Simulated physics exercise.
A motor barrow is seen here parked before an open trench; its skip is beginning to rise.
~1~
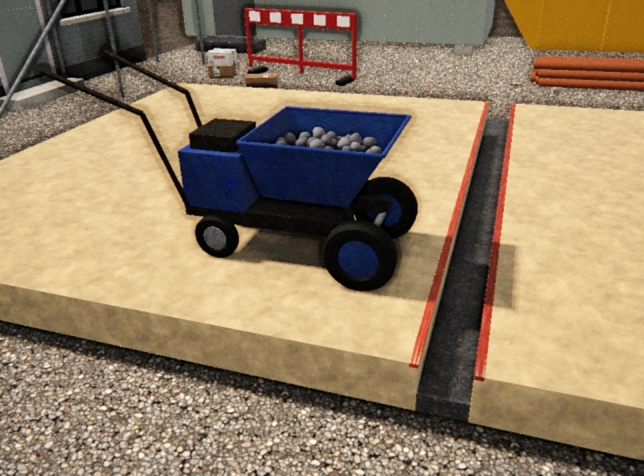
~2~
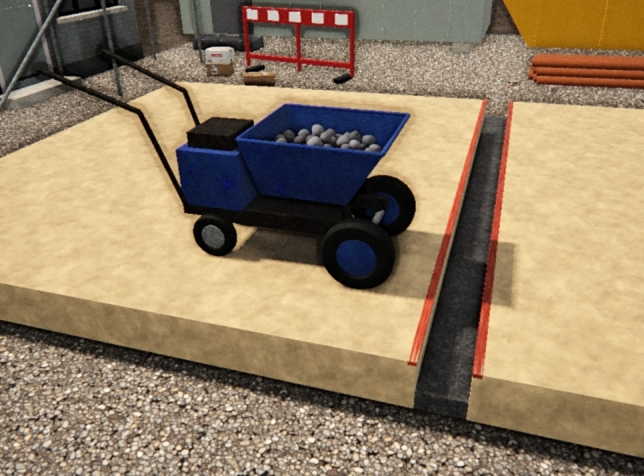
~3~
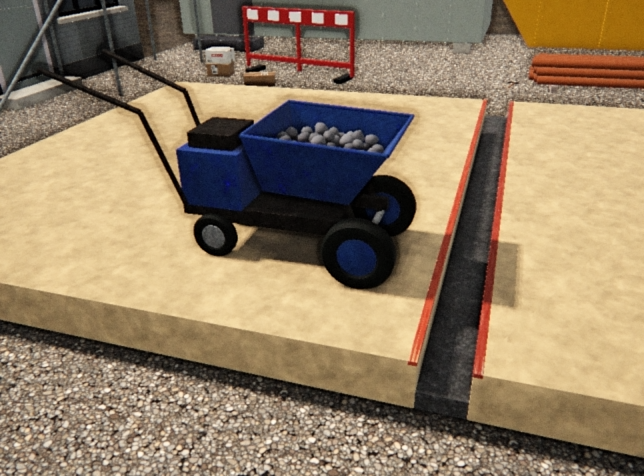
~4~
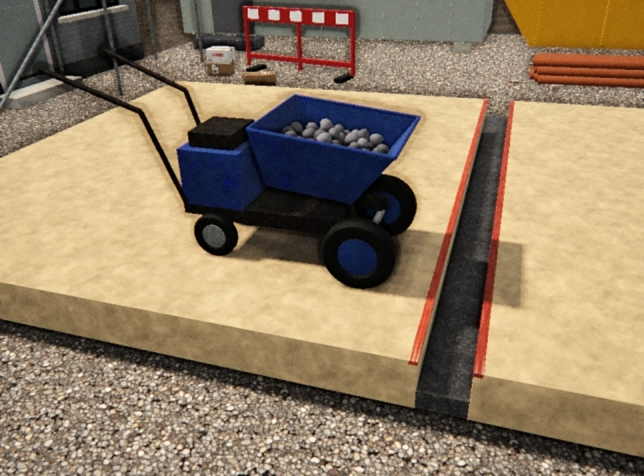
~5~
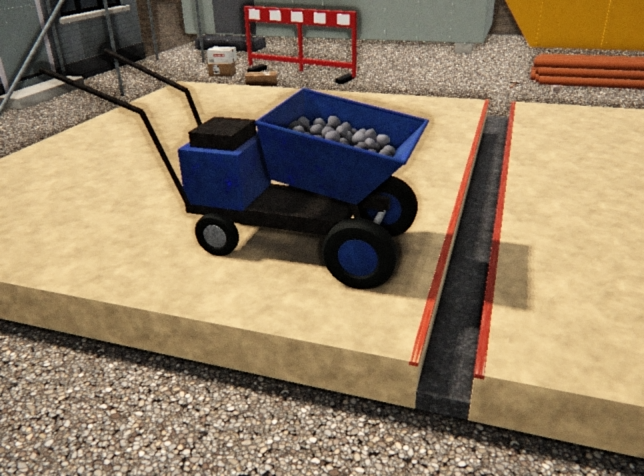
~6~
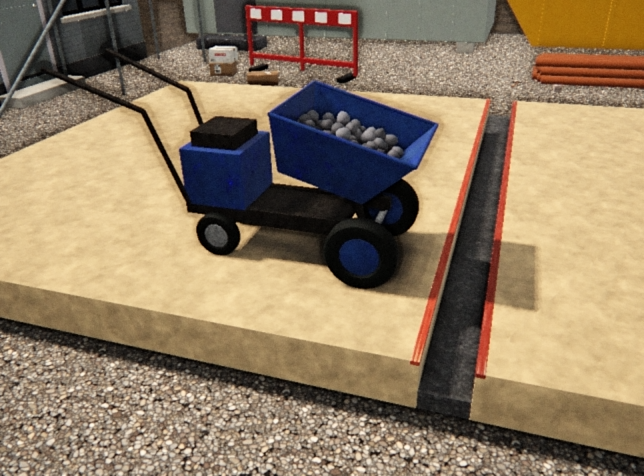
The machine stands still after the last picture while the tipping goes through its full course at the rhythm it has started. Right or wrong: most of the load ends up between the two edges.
Wrong.
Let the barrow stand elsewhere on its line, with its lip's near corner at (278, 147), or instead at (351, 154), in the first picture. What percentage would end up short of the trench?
In order, close to 60 and 0 in a hundred.
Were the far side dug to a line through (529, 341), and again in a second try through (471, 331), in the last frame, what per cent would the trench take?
In order: 90 per cent, then 0 per cent.
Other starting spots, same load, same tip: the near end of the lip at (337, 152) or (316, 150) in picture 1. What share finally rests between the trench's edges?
Estimates: 90 %, 70 %.
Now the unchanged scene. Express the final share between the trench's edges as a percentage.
My best guess is about 25 in a hundred.
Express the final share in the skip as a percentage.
Roughly 0 per cent.
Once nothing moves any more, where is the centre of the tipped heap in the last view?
At about (521, 269).
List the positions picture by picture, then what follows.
In the first picture, lip of the skip (383, 157), level; top of the load (319, 151), round cobbles; first edge of the trench (424, 326); far edge (485, 336), the trench under half as wide as the skip, and about half as deep as wide.
In the second picture, lip of the skip (383, 155), level; top of the load (317, 149).
In the third picture, lip of the skip (387, 157), tipped barely; top of the load (316, 140).
In the fourth picture, lip of the skip (395, 158), tipped a little; top of the load (326, 144).
In the fifth picture, lip of the skip (404, 163), tipped a little; top of the load (317, 141).
In the sixth picture, lip of the skip (415, 168), tipped clearly; top of the load (327, 137); first edge of the trench (426, 323); far edge (486, 334).
Just after the last frame, skip tipped steeply; every one in the skip.
A moment on, skip tipped right over; the larger part in the skip; just a few in or heaped over the trench; roughly a quarter beyond it; just a few falling.
Further on, skip tipped right over; about a tenth in the skip; roughly a quarter in or heaped over the trench; the larger part beyond it.
When it is over, skip tipped right over; roughly a quarter in or heaped over the trench; the larger part beyond it.
